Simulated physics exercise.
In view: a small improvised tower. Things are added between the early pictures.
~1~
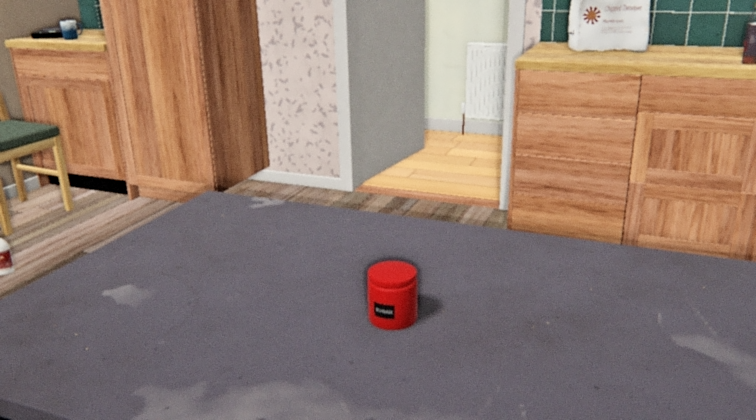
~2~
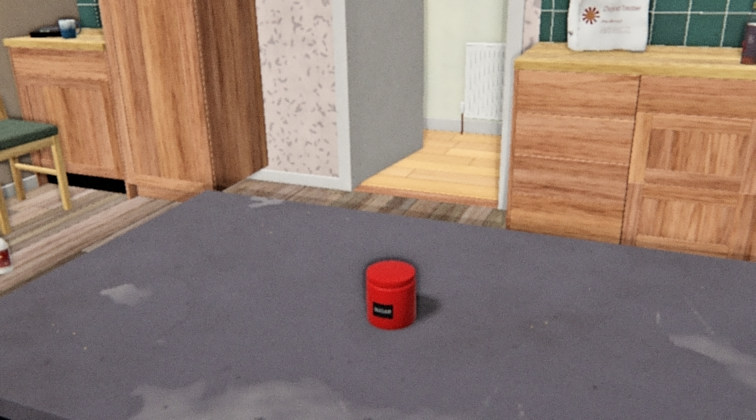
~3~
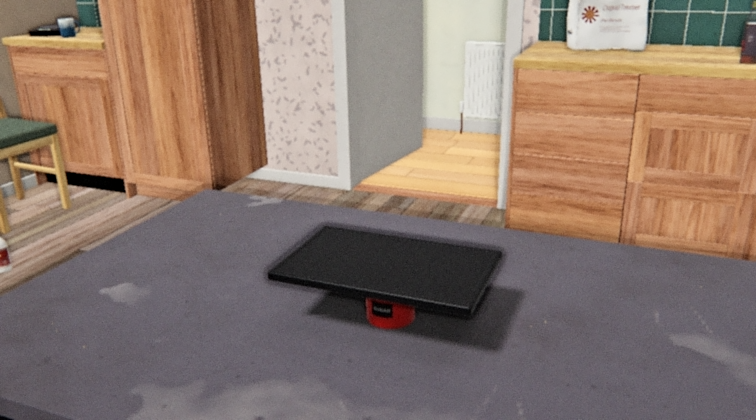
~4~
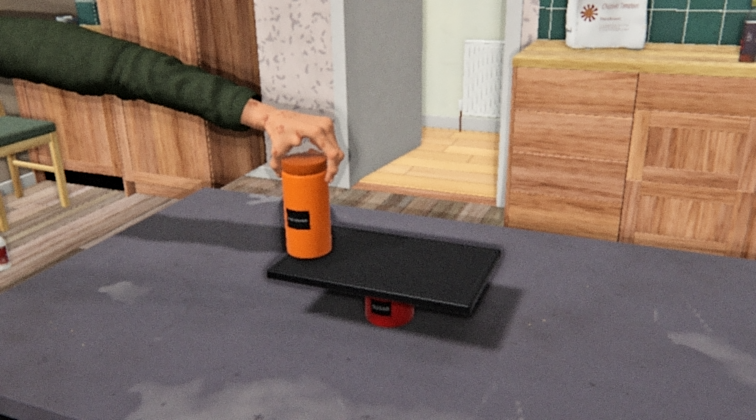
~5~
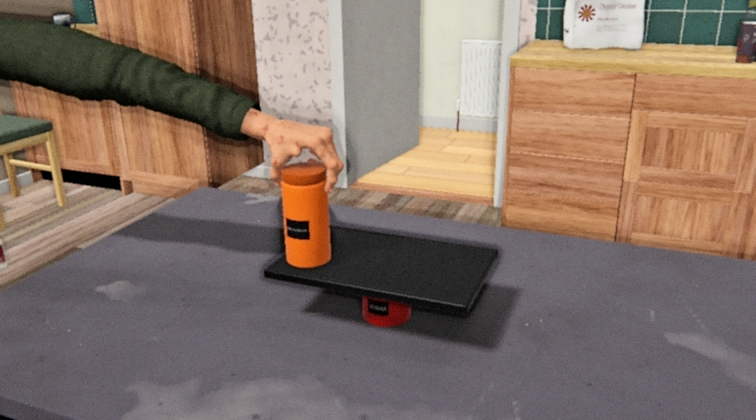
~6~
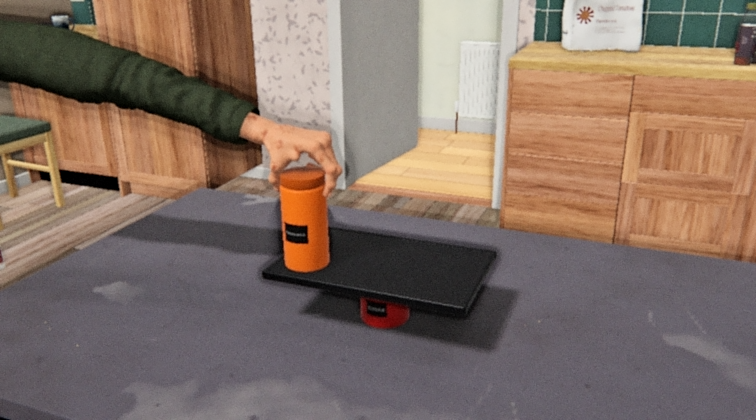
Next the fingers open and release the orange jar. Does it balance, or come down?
As it turns out, it loses its balance.
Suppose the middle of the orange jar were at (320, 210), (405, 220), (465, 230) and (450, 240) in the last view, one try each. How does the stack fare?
First, it loses its balance; second, it keeps its balance; third, it gives way; fourth, it loses its balance.
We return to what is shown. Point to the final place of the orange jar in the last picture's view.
Near (225, 292).
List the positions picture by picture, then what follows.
In the first picture, the last thing is not in view yet; red jar (393, 295).
In the second picture, the last thing is not in view yet; red jar (391, 295).
In the third picture, the last thing is not in view yet.
In the fourth picture, on its way; orange jar (307, 205).
In the fifth picture, in place under the hand; orange jar (306, 215).
In the sixth picture, in place under the hand; orange jar (305, 219).
Then, 0.20 s later than the last frame, orange jar now fallen; black lid tilted by 24°.
Then, 0.30 s later than the last frame, black lid tilted by 35°.
Then, 0.40 s later than the last frame, black lid tilted by 36°.
Then, 1.20 s later than the last frame, black lid tilted by 29°.
When it is over, fallen, orange jar; moved from the start, black lid; red jar as before. End places, in pixels of the last picture, orange jar near (225, 292). The stack comes apart.
